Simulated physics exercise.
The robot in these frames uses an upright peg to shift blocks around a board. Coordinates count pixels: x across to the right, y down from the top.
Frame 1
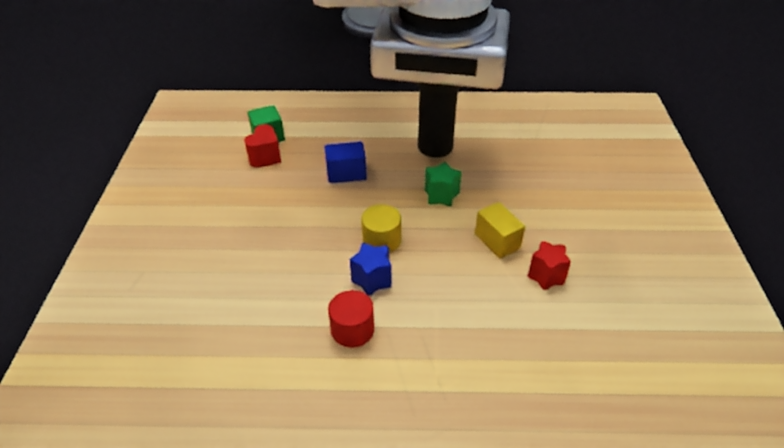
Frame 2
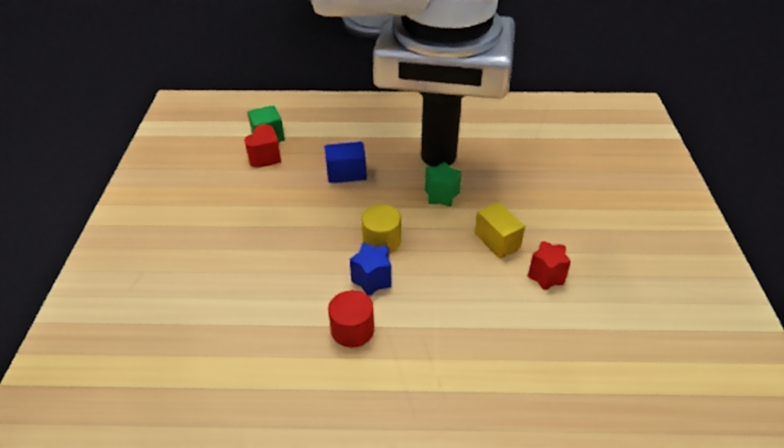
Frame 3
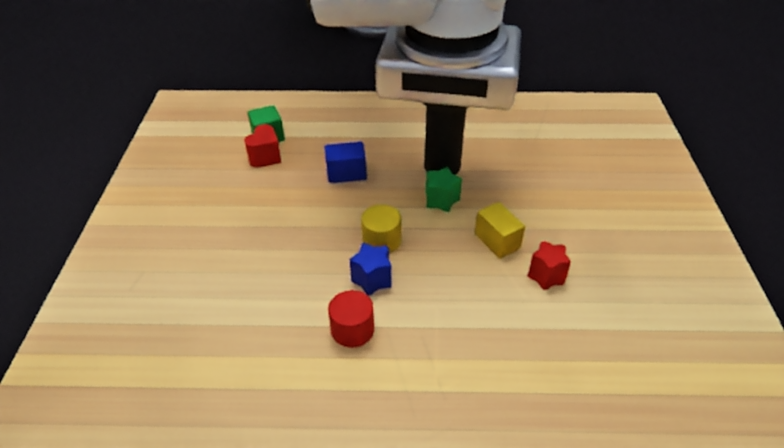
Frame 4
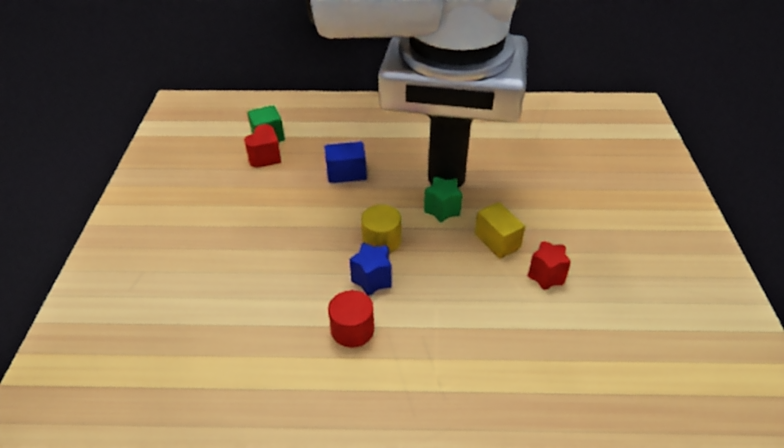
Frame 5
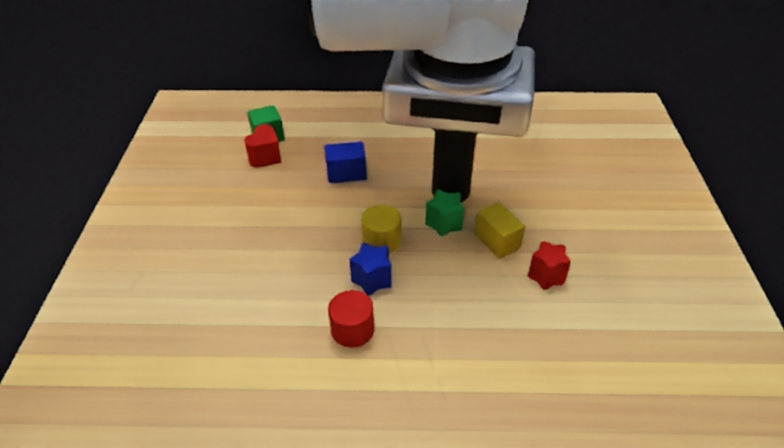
The clip opens on a wooden board scattered with coloured blocks, a robot's black peg standing just behind a green star. The peg moves toward the viewer, meets the star and pushes it forward into the space between the yellow cylinder and yellow oblong, while the other blocks stay still.
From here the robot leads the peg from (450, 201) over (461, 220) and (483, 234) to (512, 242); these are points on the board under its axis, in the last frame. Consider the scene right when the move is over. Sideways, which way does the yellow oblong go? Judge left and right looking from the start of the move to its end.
Facing from start to end, it shifts left.
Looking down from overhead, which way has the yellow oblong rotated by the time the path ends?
Seen from overhead, it turns anticlockwise.
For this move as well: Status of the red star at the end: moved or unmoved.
It moves.
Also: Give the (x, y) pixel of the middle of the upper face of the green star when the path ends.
At roughly (449, 223).
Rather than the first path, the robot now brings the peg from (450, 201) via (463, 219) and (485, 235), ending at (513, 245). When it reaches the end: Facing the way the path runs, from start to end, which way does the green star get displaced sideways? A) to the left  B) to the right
The one that fits is B, to the right.
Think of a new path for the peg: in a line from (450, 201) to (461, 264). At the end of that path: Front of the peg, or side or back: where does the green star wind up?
That block remains ahead.
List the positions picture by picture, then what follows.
The first picture shows tip of the peg (435, 147), middles of tops, yellow cylinder (381, 217), green star (443, 173), yellow oblong (501, 218), red star (553, 253).
The second picture shows peg (439, 156), nothing pushed.
The third picture shows peg (442, 167), green star (443, 178).
The fourth picture shows peg (446, 178), green star (444, 187).
The fifth picture shows peg (451, 191), yellow cylinder (381, 217), green star (446, 201), yellow oblong (501, 218), red star (553, 253).
What follows on the original path. Halfway along, peg (471, 219); green star (449, 223), turned 35° clockwise; yellow oblong (511, 223), turned 15° anticlockwise.
At the end, peg (514, 232); yellow cylinder unmoved; green star (449, 223), turned 40° clockwise; yellow oblong (557, 237), turned 20° anticlockwise; red star (573, 266), turned 55° clockwise.
